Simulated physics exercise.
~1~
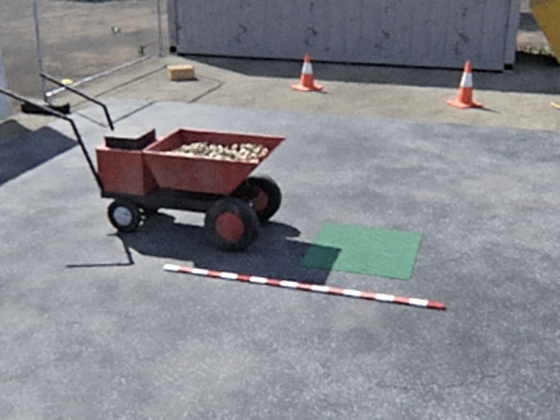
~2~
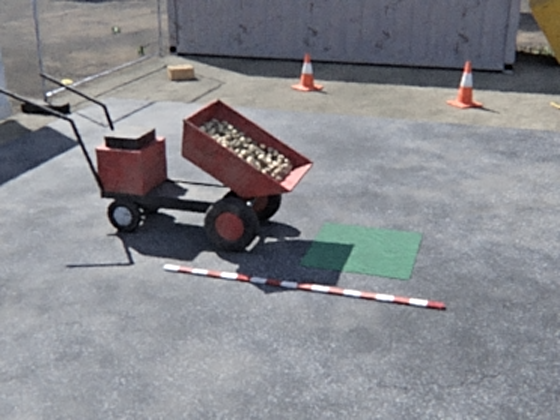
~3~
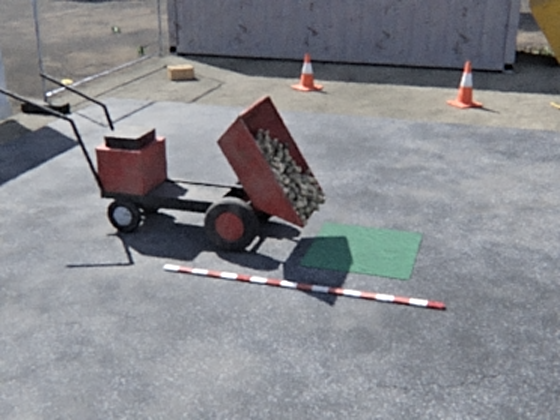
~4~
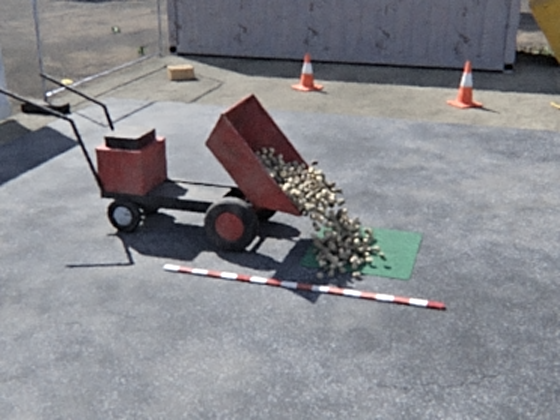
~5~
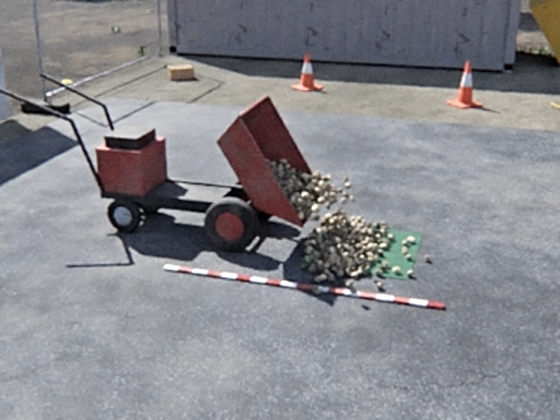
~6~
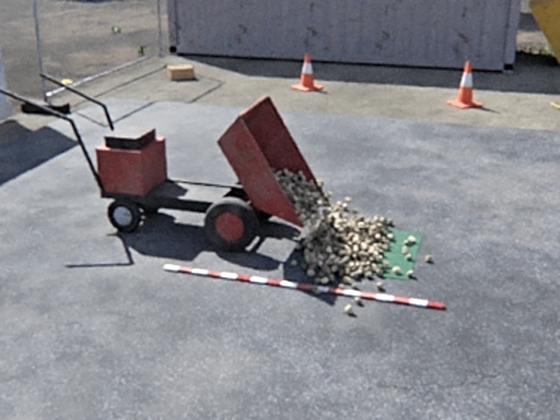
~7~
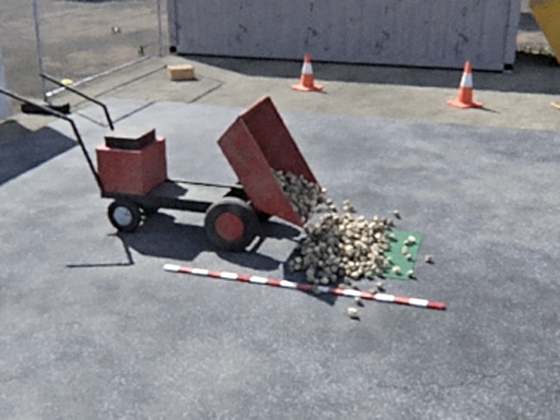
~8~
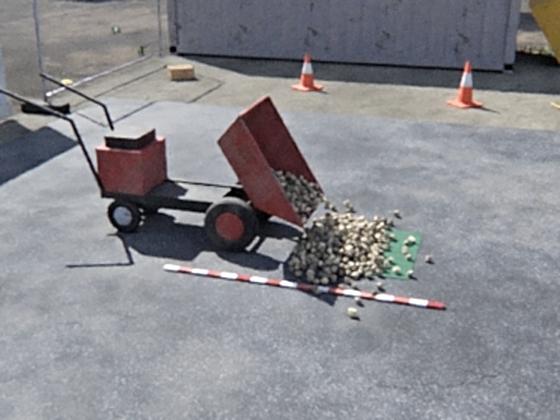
A red motor barrow with black wheels and long handles stands on sunlit grey tarmac, seen from above and to one side, its skip full of pale crushed stones. A green sheet lies to its right, with a red and white striped staff in front and two orange cones behind near a grey wall. The skip tips forward to the right until it is steep. It jerks back and forward, and stones pour out, heaping over the sheet. The barrow ends still tilted, with some stones left inside, most of the spilled ones on the sheet and a few scattered around.
